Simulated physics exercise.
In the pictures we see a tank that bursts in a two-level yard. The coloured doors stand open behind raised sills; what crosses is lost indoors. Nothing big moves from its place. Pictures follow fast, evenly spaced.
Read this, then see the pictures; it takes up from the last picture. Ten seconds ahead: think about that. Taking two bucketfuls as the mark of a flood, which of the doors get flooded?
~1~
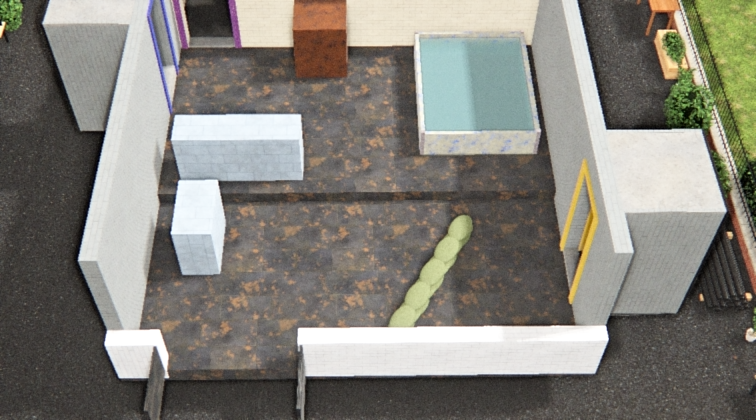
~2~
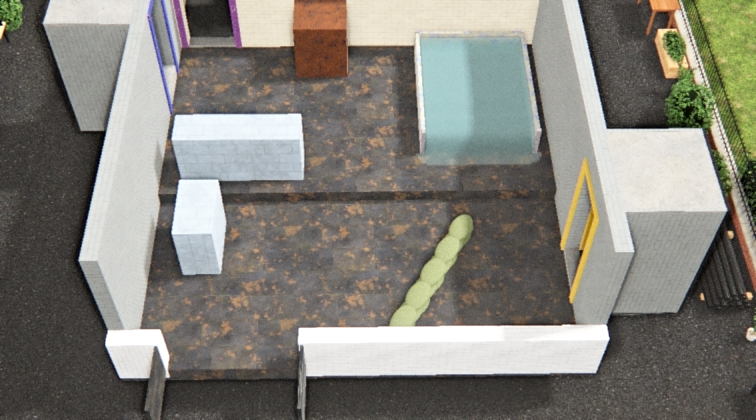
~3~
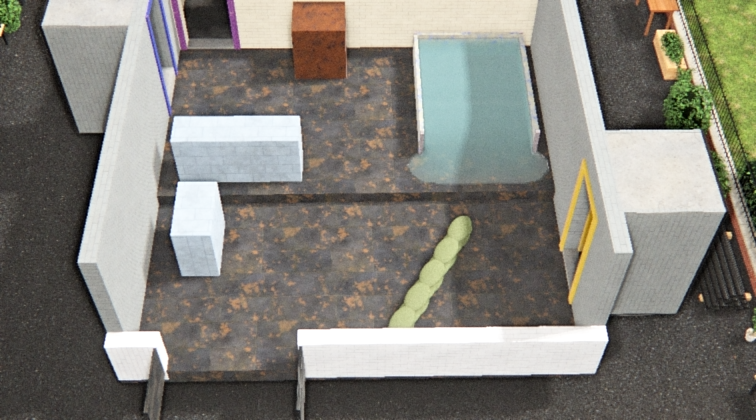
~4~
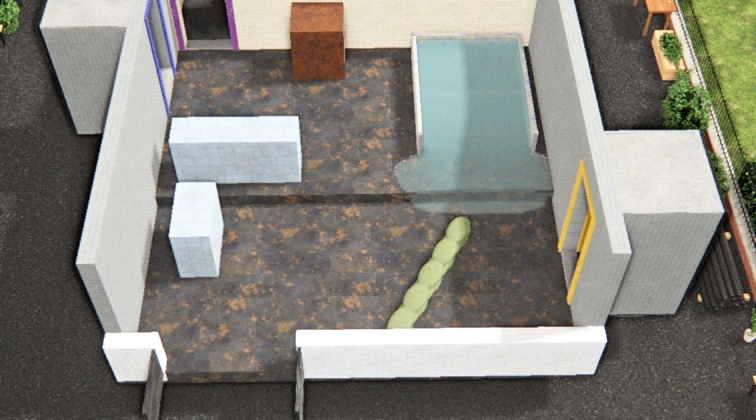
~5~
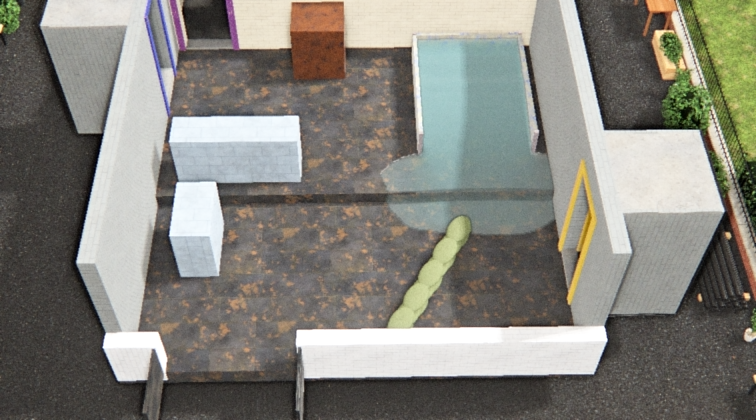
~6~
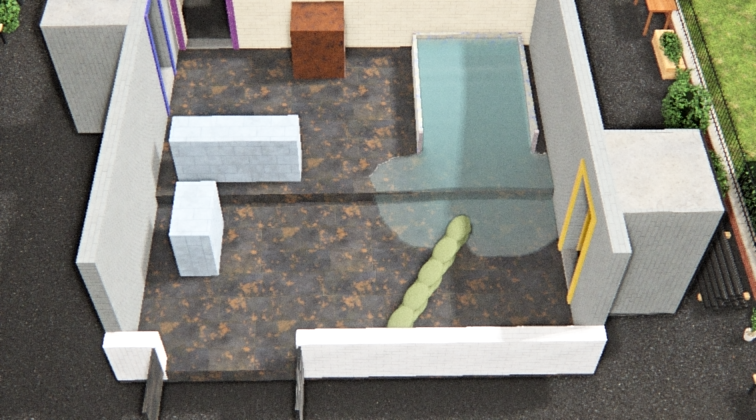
The blue door stays below the mark, the yellow door gets flooded, the purple door stays below the mark.
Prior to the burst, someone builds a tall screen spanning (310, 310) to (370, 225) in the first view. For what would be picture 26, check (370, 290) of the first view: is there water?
Swamped.
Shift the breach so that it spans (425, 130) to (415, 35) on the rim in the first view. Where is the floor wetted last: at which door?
I'd say the yellow one.
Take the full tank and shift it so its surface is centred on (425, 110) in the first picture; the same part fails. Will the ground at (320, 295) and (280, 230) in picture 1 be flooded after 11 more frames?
Soaked, spared.
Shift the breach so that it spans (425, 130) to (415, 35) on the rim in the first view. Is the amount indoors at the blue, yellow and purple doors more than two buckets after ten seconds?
Well, the blue stays beneath it, then the yellow stays beneath it, and the purple gets past it.
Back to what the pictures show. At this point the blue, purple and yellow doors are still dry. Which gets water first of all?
Answer: The yellow door.
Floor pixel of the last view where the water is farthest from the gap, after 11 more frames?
The farthest wet spot is near (302, 355).
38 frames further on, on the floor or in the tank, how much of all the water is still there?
Estimate: Near 88 %.
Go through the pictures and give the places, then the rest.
The first frame shows still water in the water tank at (475, 83).
In the second frame, the front is at (422, 158), out from the gap at (479, 146).
In the third frame, water pours out at (478, 148) and has run to (414, 170).
In the fourth frame, water pours out at (476, 149) and has run to (410, 190).
In the fifth frame, water pours out at (476, 149) and has run to (415, 223).
In the sixth frame, water pours out at (476, 148) and has run to (408, 237).
A moment on, water covers 25 % of the floor; the blue door not reached, the yellow door wet at the sill, nothing in, the purple door not reached.
Next, water covers 35 % of the floor; the blue door not reached, the yellow door wet at the sill, nothing in, the purple door not reached.
Then, water covers 45 % of the floor; the blue door not reached, the yellow door over two buckets in, the purple door not reached.
Later, water covers 55 % of the floor; the blue door not reached, the yellow door far over two buckets in, the purple door not reached.
In the end, water covers 60 % of the floor; the blue door not reached, the yellow door far over two buckets in, the purple door not reached.
